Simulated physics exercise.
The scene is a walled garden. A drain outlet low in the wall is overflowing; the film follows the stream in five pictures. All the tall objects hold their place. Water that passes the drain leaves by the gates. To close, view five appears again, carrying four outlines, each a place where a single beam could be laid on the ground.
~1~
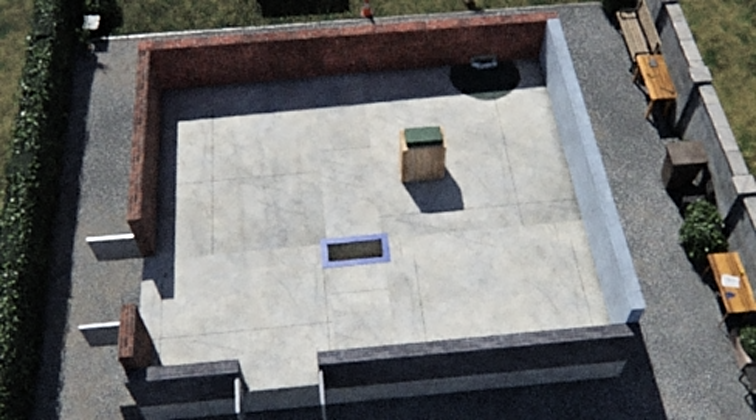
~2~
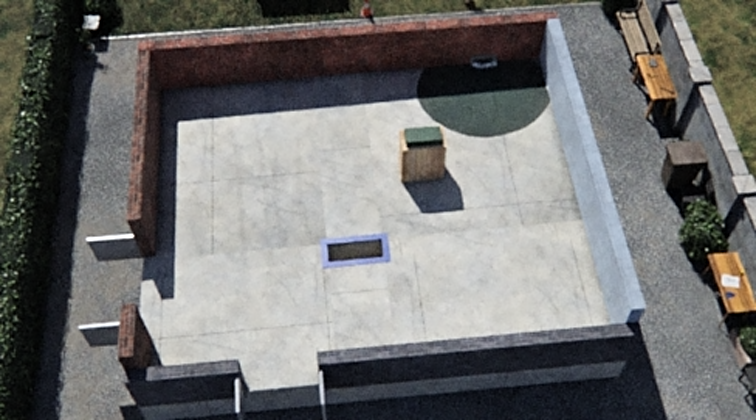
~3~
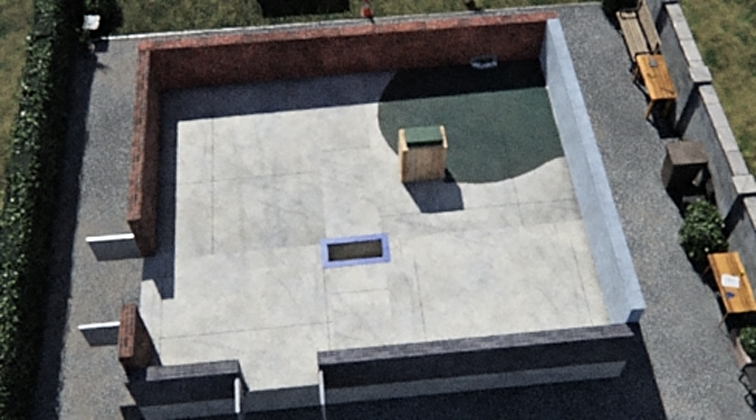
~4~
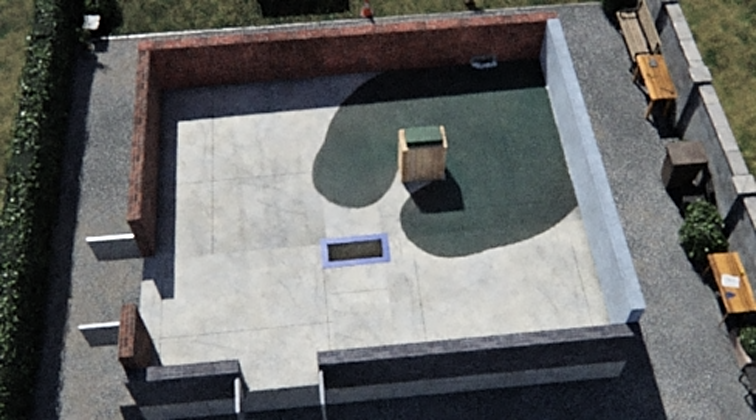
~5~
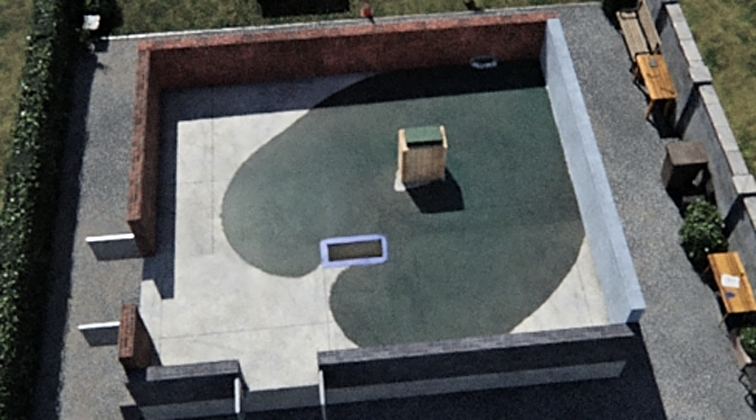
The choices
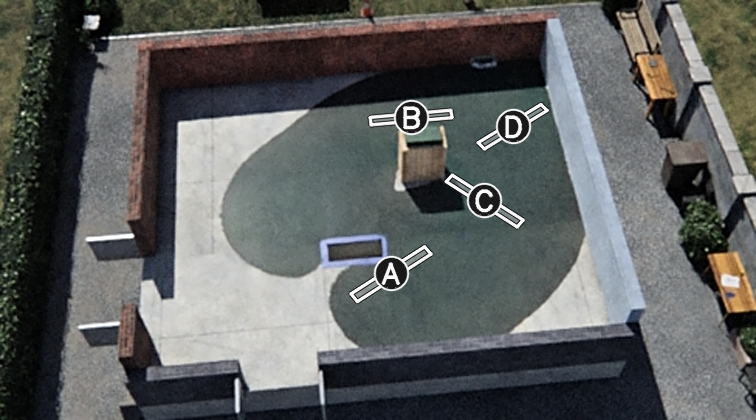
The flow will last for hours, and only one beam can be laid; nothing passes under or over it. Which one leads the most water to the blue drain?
Choose A.
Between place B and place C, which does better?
The answer is B.
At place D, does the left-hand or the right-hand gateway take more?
The left one.
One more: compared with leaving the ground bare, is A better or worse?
Place A is better.
On the marked copy, A from (354, 297) to (427, 250); B from (370, 121) to (451, 113); C from (449, 178) to (520, 223); D from (481, 145) to (544, 107).
With A, about 18 % of the stream goes into the blue drain, about 81 % out by the gates.
With B, about 11 % of the stream goes into the blue drain, about 89 % out by the gates.
With C, about 7 % of the stream goes into the blue drain, about 92 % out by the gates.
With D, about 10 % of the stream goes into the blue drain, about 90 % out by the gates.
